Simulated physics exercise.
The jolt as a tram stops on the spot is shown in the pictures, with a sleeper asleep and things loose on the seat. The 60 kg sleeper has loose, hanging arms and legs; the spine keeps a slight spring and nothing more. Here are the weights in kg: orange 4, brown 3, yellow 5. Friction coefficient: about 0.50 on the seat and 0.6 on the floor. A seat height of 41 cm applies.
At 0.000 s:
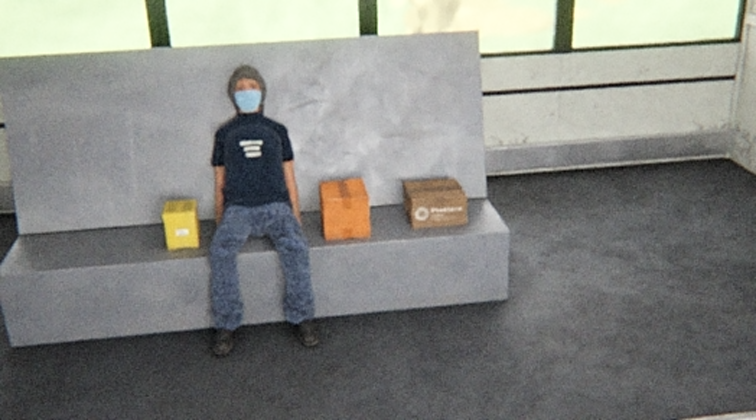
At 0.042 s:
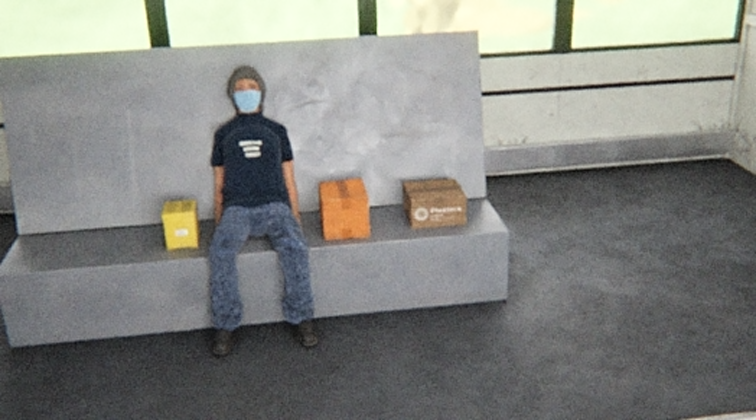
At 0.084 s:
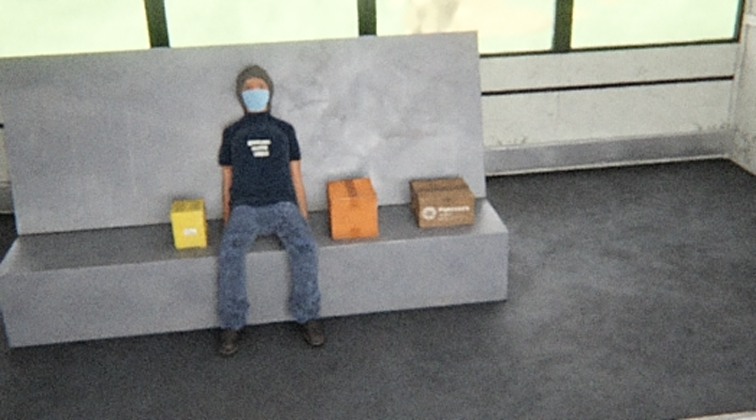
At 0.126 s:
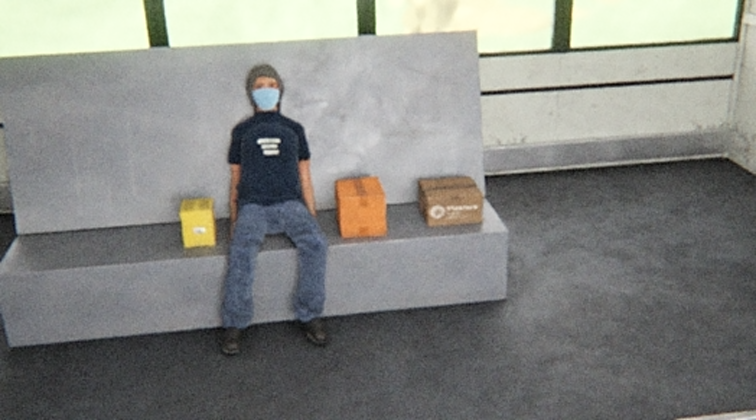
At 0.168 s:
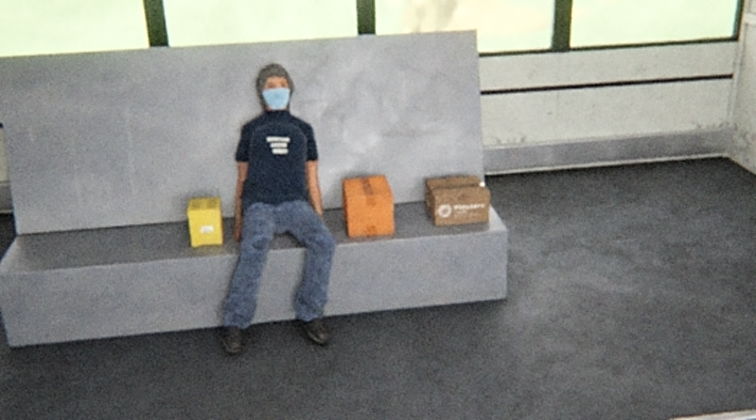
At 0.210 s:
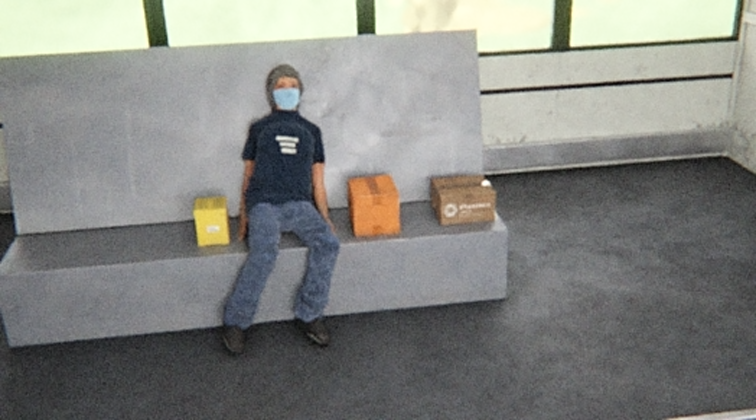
The video shows a masked person in a dark shirt and jeans sitting on a gray bench beside yellow, orange and brown boxes; after remaining still briefly, the person's upper body and the boxes slide a short way right together.
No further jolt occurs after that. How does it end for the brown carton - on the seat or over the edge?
It ends still aboard.
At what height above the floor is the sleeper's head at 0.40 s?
I'd say some 100 cm off the floor.
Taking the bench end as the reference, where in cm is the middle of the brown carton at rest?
Some 15 cm short of it.
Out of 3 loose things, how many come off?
The answer is 0 of them.
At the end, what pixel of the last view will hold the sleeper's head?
(403, 195).
After 0.40 s the brown carton is 14 cm short of the bench end, tilted 0°, near (470, 199) in the last picture's view.
After 0.65 s the brown carton is 14 cm short of the bench end, tilted 0°, near (470, 199) in the last picture's view.
After 1.05 s the brown carton is 14 cm short of the bench end, tilted 0°, near (470, 199) in the last picture's view.
Final state at 1.5 s, orange holdall stays on; brown carton stays on; yellow tub stays on; sleeper's hips keep to the seat.
